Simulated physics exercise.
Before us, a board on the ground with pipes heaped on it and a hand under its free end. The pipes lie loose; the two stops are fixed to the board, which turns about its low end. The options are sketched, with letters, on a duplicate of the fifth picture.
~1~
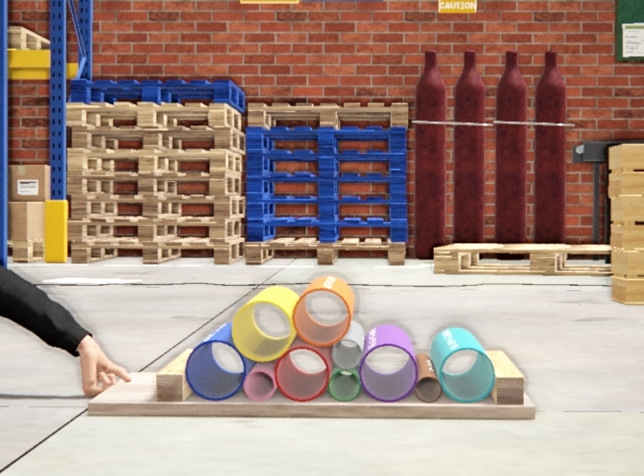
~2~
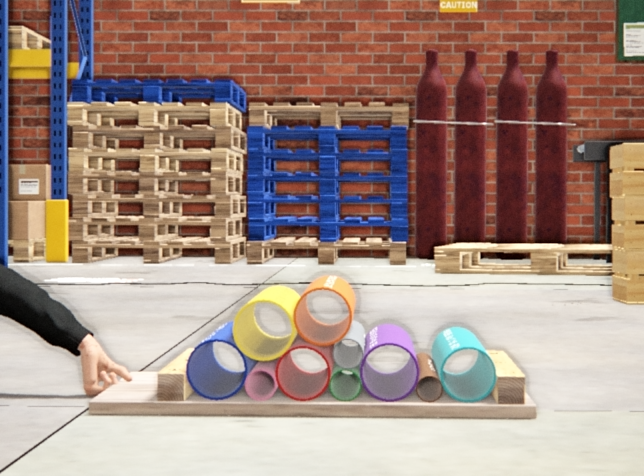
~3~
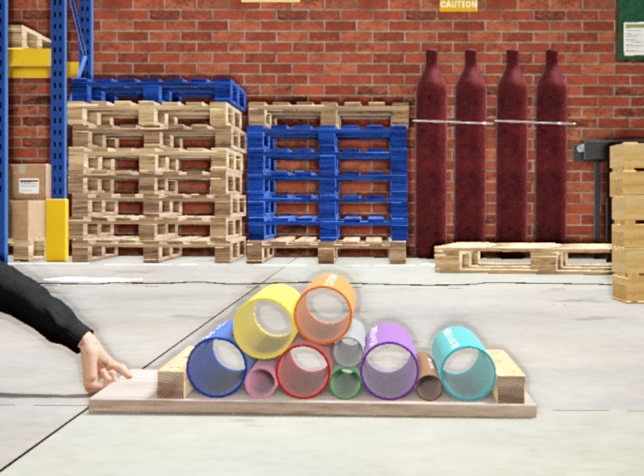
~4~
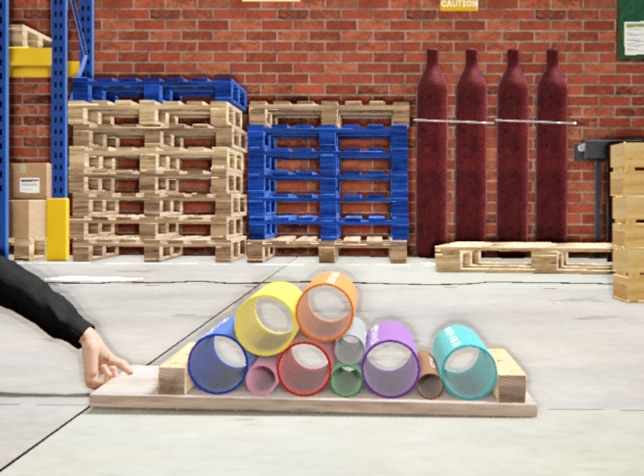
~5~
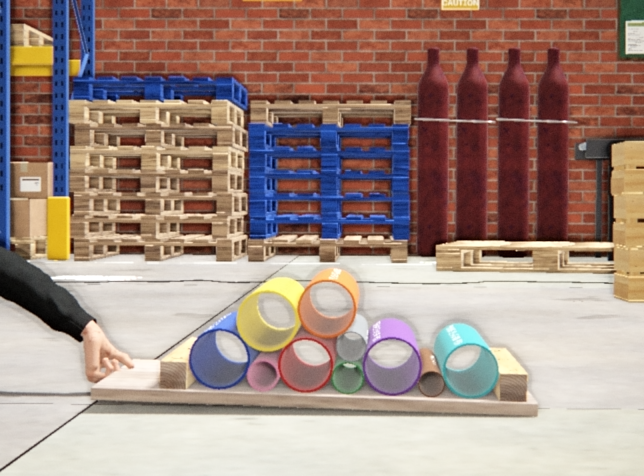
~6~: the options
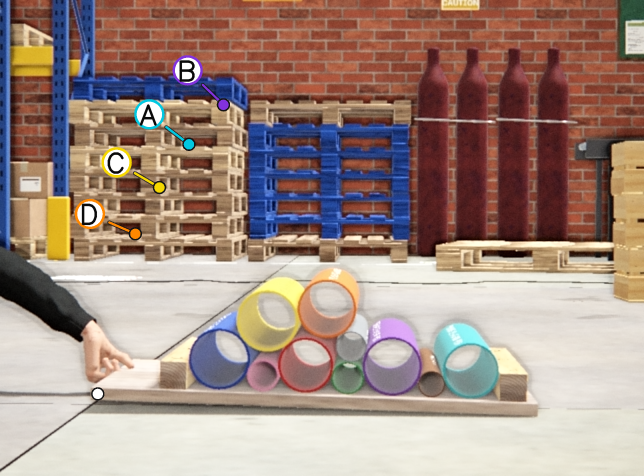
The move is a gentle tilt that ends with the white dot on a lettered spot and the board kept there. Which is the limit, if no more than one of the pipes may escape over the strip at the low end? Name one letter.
Up to A.
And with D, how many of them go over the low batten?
With D, none.
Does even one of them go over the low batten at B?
At B: Yes.
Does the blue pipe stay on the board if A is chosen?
The blue pipe: Yes.
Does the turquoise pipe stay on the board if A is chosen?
Yes, with A.
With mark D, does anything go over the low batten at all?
No, at D.
On the copy, A at (189, 144); B at (223, 105); C at (159, 188); D at (135, 234); the white dot at (98, 394).
On A. First, board at 20°.
Then, board at 37°.
Finally, board at 37°, one over the low batten (orange).
By contrast, B three over the low batten (purple, yellow, orange); C none over the low batten; D none over the low batten.
